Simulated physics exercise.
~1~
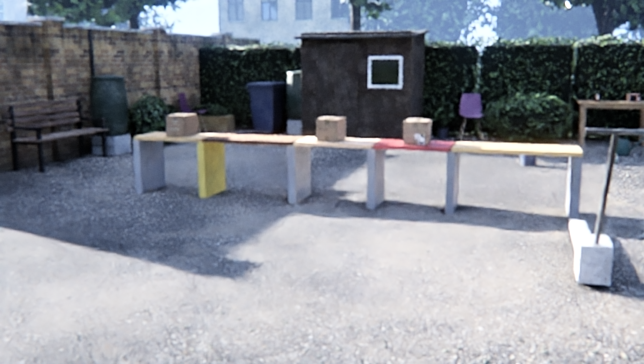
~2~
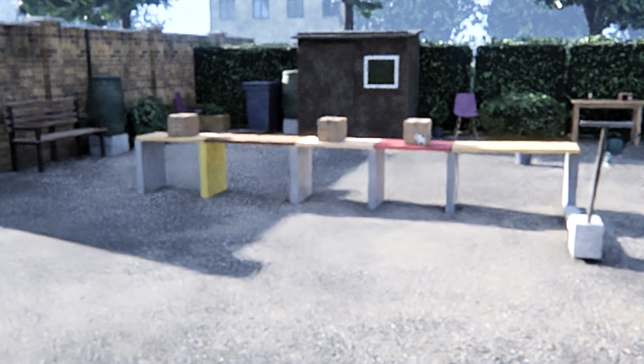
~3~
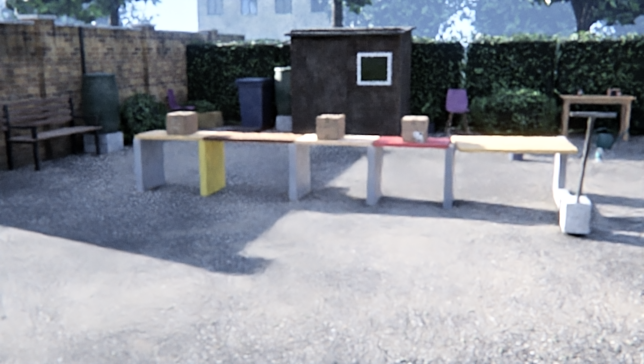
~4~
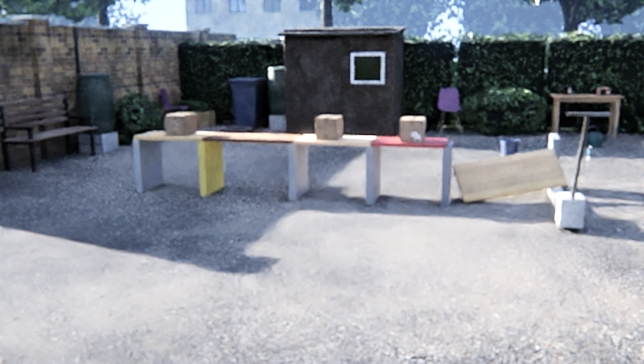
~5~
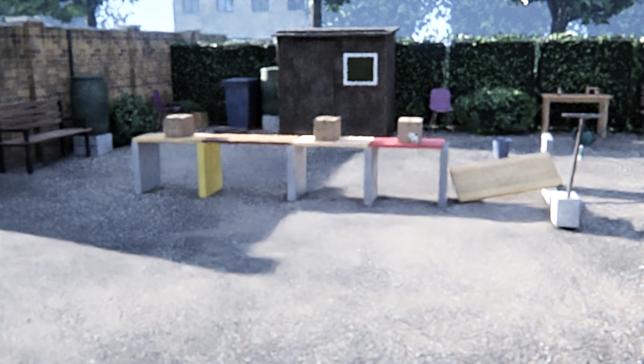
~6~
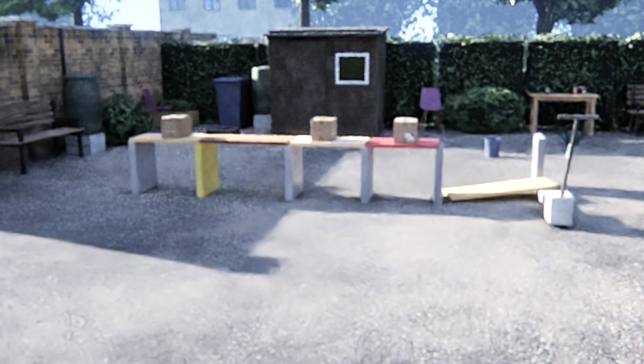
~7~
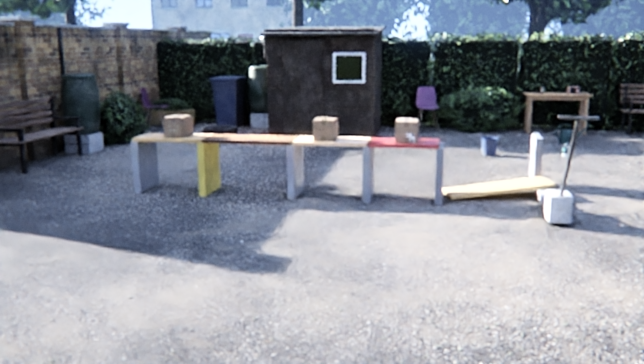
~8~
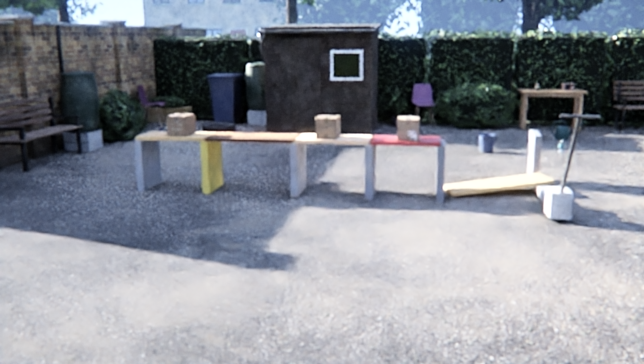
The right-hand board of a long, low makeshift shelf dropped to the gravel after a small wheeled jack pushed in against the end upright, while the red board, the yellow upright and the three boxes on top stayed in place.
